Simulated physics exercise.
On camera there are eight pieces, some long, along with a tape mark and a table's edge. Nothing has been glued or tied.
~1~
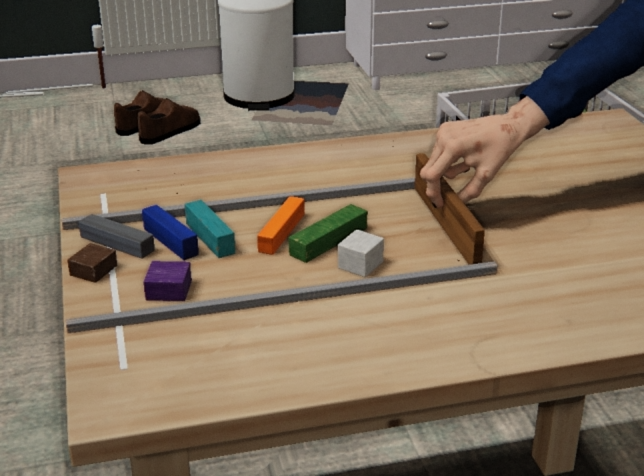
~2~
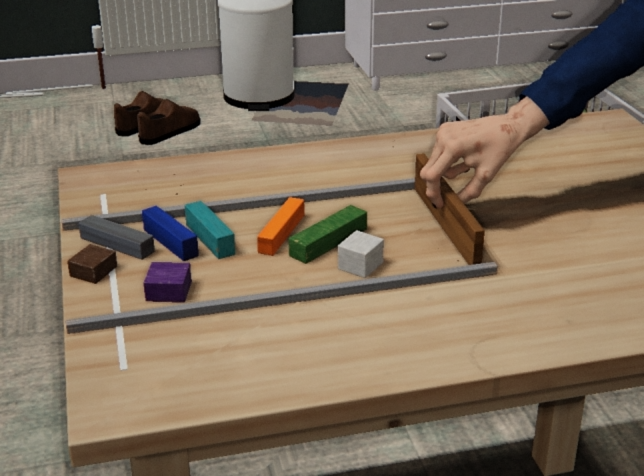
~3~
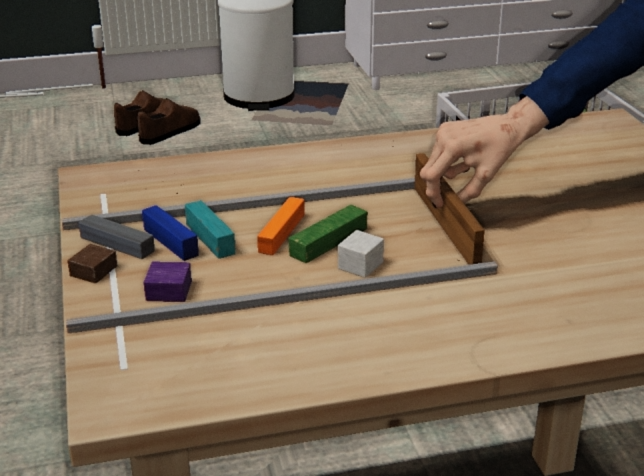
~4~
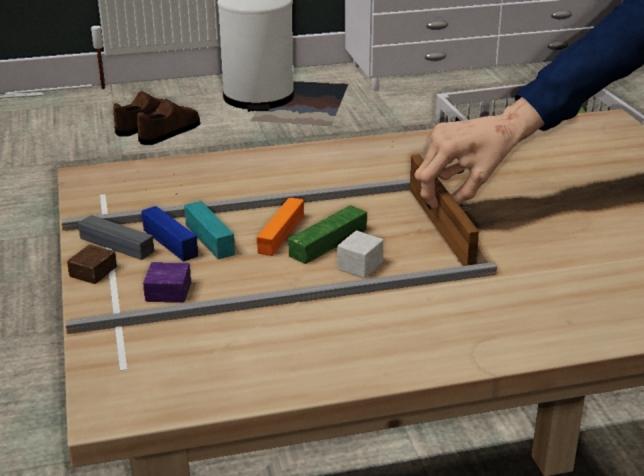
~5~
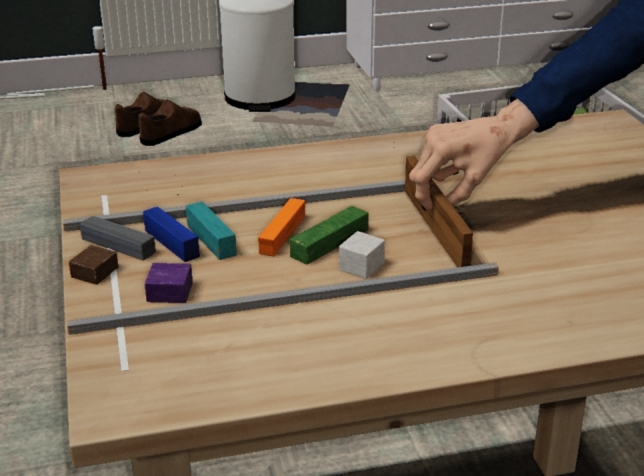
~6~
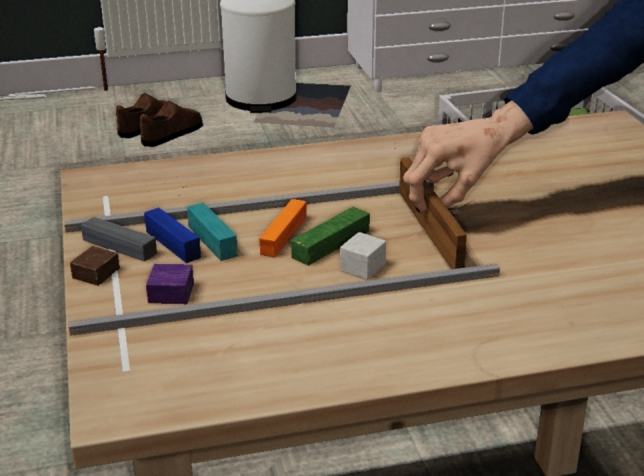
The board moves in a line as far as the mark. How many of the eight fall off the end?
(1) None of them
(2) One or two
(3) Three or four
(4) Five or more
(3) Three or four.
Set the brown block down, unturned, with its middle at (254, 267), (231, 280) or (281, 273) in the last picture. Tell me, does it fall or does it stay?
The brown block falls; is lost; tumbles off.
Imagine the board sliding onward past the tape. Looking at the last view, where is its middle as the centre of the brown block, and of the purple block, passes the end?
The brown block puts it at (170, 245), the purple block at (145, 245).
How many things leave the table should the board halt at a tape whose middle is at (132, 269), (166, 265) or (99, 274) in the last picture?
3, 1, 5.
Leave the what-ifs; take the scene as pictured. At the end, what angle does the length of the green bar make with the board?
Angle: Roughly 30 degrees.
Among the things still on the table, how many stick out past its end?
The figure is 3.
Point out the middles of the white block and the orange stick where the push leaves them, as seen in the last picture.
The white block at (95, 298), the orange stick at (83, 248).
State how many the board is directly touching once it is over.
It's 3.
Early on, none off yet; brown block at rest near (95, 265); grey stick at rest near (119, 239); purple block at rest near (170, 283).
A while later, none off yet; brown block at rest near (95, 265); grey stick at rest near (116, 239); purple block at rest near (170, 283).
Further along, none off yet; brown block travelled about its own width near (64, 272); grey stick leaning a little near (53, 241); purple block travelled well along near (86, 288).
Finally, the number that fall off is three or four; lost, blue stick, purple block, grey stick and brown block.
